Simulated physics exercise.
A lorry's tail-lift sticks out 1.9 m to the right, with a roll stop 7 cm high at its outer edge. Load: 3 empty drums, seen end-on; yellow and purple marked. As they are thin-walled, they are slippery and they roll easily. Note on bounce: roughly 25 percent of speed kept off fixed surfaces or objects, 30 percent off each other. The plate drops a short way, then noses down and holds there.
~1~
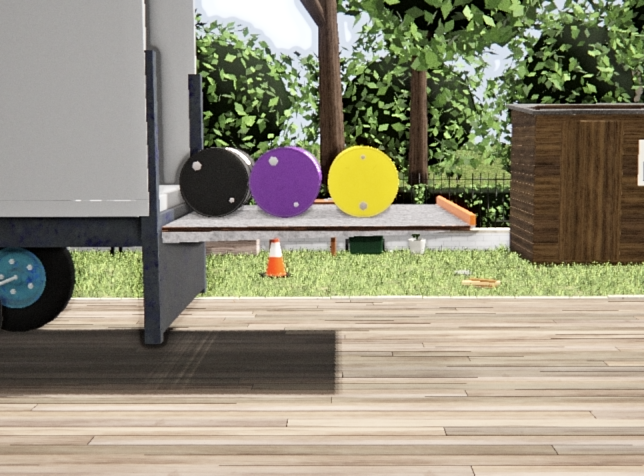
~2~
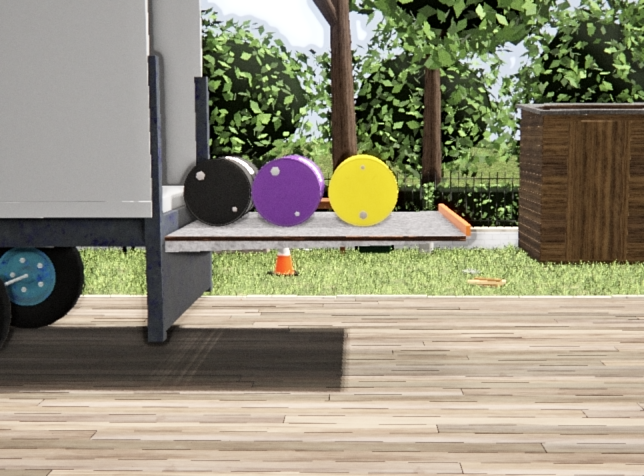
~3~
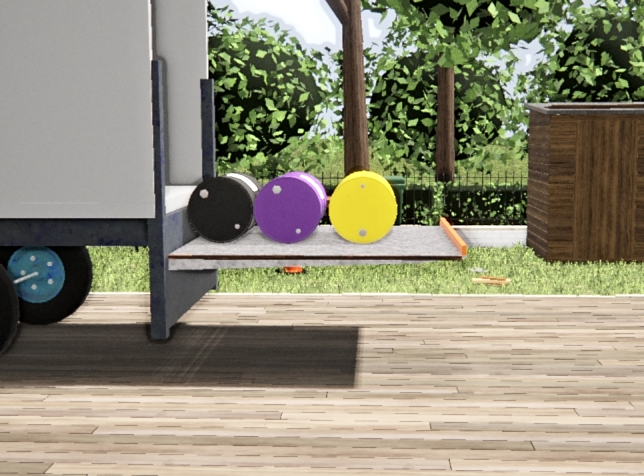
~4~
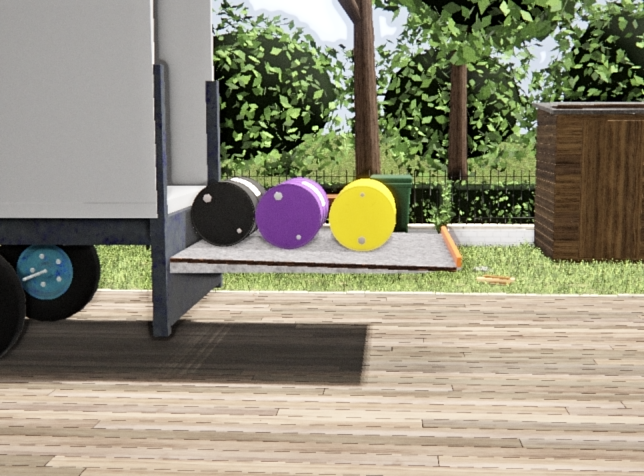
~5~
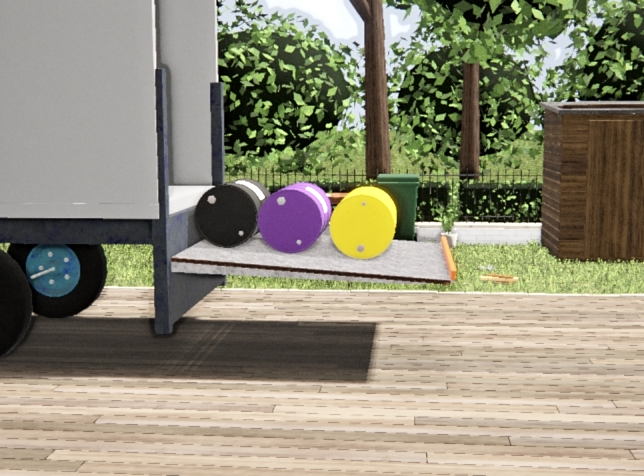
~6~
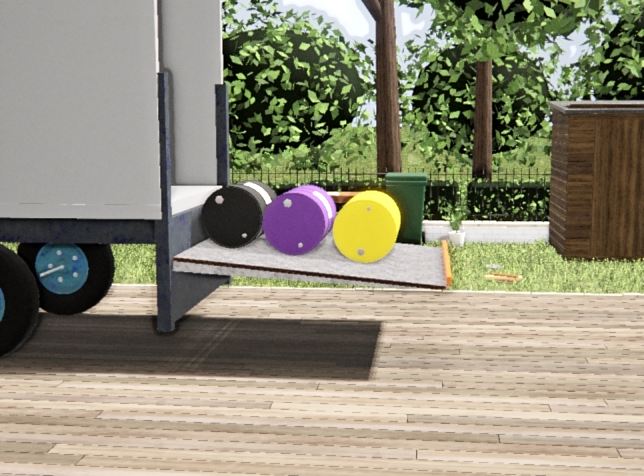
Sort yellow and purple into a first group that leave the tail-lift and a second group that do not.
Yellow drum - second group; purple - second group.
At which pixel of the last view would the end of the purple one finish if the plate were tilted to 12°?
I'd put it somewhere around (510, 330).
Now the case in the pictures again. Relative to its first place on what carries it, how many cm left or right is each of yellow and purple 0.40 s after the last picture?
Rightward shift: Yellow 10 cm, purple 10 cm.
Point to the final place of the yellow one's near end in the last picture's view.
You'll find it at roughly (433, 233) in the final picture.
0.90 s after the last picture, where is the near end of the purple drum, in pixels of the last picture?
It should be close to pixel (333, 228).
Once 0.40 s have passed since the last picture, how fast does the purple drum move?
About 0.3 m/s.
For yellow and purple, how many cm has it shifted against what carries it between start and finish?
Yellow: 50; purple: 60.
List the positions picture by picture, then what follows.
Yellow (363, 182), purple (285, 183); plate level; stop at (473, 220); 3 of the 3 make up the bottom layer on the plate, in the first picture.
Yellow (363, 192), purple (286, 192); plate level, in the second picture.
Yellow (363, 210), purple (287, 210); plate level, in the third picture.
Yellow (362, 219), purple (288, 217); plate tilted 1°; stop at (459, 262), in the fourth picture.
Yellow (362, 227), purple (290, 222); plate tilted 4°, in the fifth picture.
Yellow (364, 231), purple (294, 224); plate tilted 5°; stop at (449, 282), in the sixth picture.
Another 0.4 s on from the last picture, yellow is on the plate, 50 cm from the stop, rolling right; purple is on the plate, 105 cm from the stop, rolling right; 0 gone from the plate.
Another 0.9 s on from the last picture, yellow is on the plate, 30 cm from the stop, rolling right; purple is on the plate, 85 cm from the stop, rolling right; 0 gone from the plate.
In the end (1.5 s after the last picture), yellow is on the plate, 10 cm from the stop; purple is on the plate, 60 cm from the stop; 0 gone from the plate.
